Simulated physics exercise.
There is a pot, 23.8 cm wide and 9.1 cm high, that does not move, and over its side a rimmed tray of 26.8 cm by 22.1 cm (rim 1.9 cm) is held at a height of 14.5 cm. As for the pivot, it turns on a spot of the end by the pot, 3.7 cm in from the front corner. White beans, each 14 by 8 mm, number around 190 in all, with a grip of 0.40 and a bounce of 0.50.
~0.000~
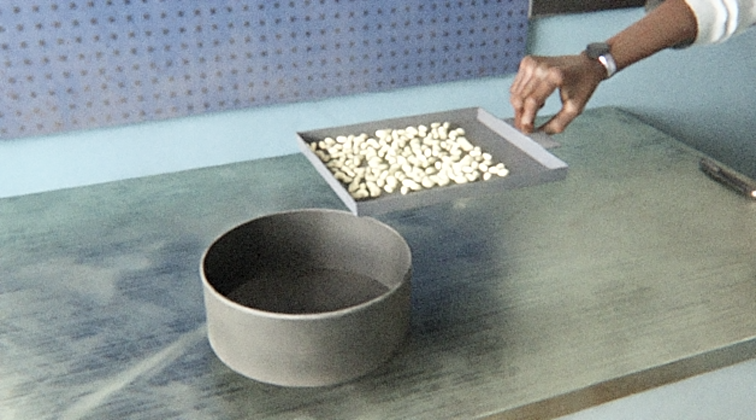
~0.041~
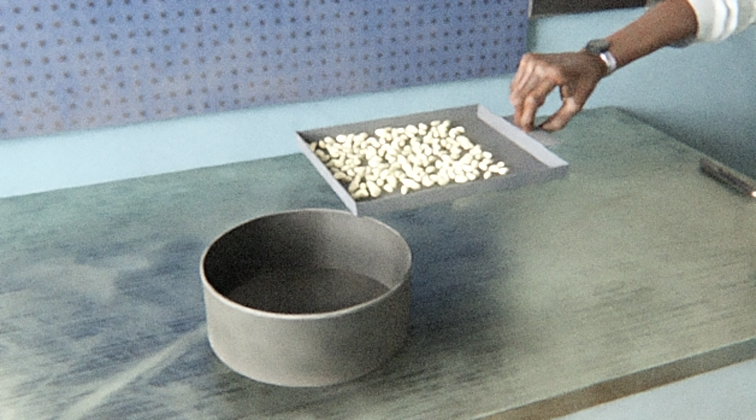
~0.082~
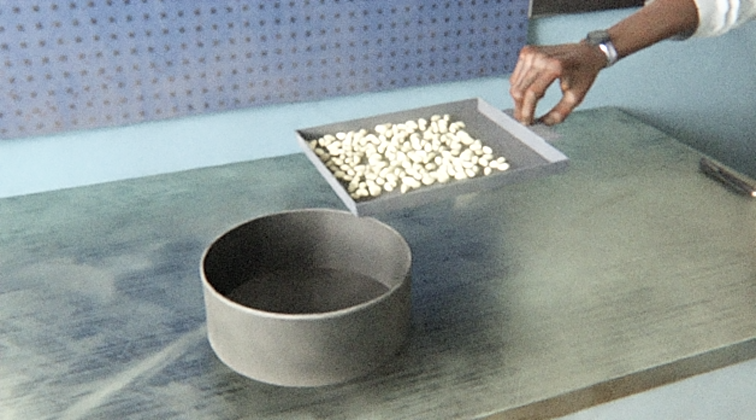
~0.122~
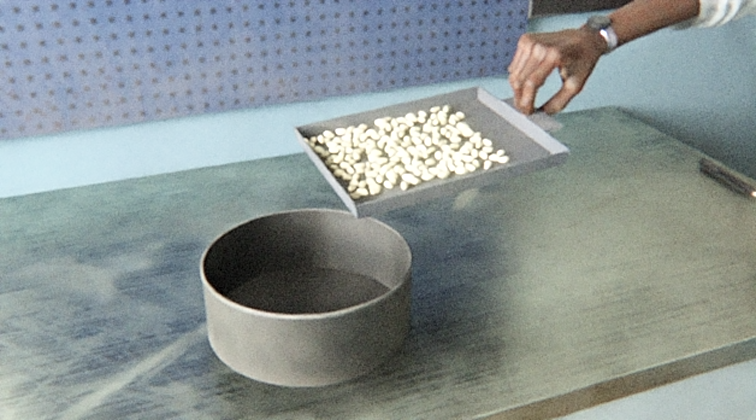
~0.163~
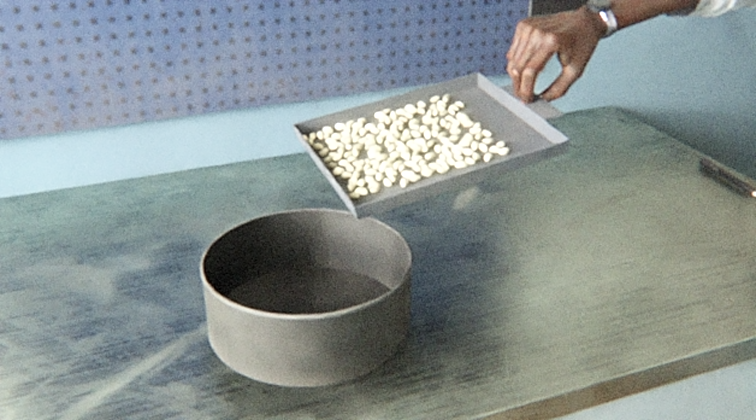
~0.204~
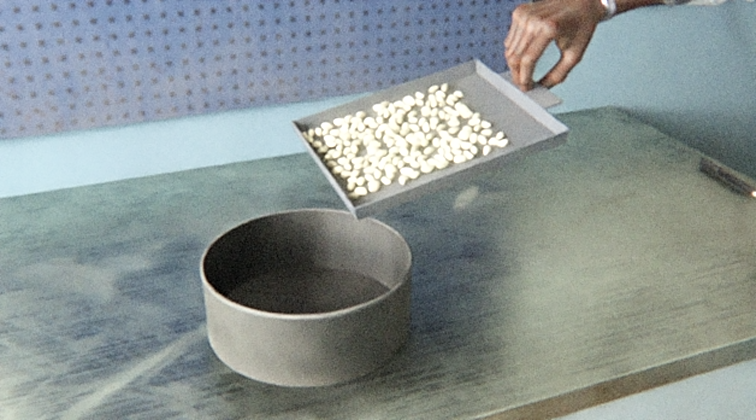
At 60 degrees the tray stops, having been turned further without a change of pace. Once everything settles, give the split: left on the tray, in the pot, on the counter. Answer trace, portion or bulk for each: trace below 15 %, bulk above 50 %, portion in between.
Tray: Bulk. Pot: Portion. Counter: Trace.
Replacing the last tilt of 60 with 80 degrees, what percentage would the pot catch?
You'd end up with some 90 % in the pot.
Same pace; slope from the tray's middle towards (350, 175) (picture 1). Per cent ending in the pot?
Estimate: Near 10 per cent.
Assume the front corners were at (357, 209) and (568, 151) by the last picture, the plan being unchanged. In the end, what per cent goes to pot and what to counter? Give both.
Pot: 45, counter: 5.
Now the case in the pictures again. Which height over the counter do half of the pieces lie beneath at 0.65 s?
Roughly 20 centimetres.
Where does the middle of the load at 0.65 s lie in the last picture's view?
The load's centre is near (350, 146) at that time.
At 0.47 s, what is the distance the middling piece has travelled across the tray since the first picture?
Displacement on the tray: About 3 cm.
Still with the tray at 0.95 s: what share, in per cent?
About 80%.
After 0.47 s, tilt 36 degrees; the tray holds 100 %, the pot 0 %.
After 0.65 s, tilt 52 degrees; the tray holds 100 %, the pot 0 %.
Then, at 0.95 s, tilt 60 degrees; the tray holds 80 %, the pot 20 %.
In the end, at 2.0 s, tray 65 %, pot 35 %, counter 0 %.
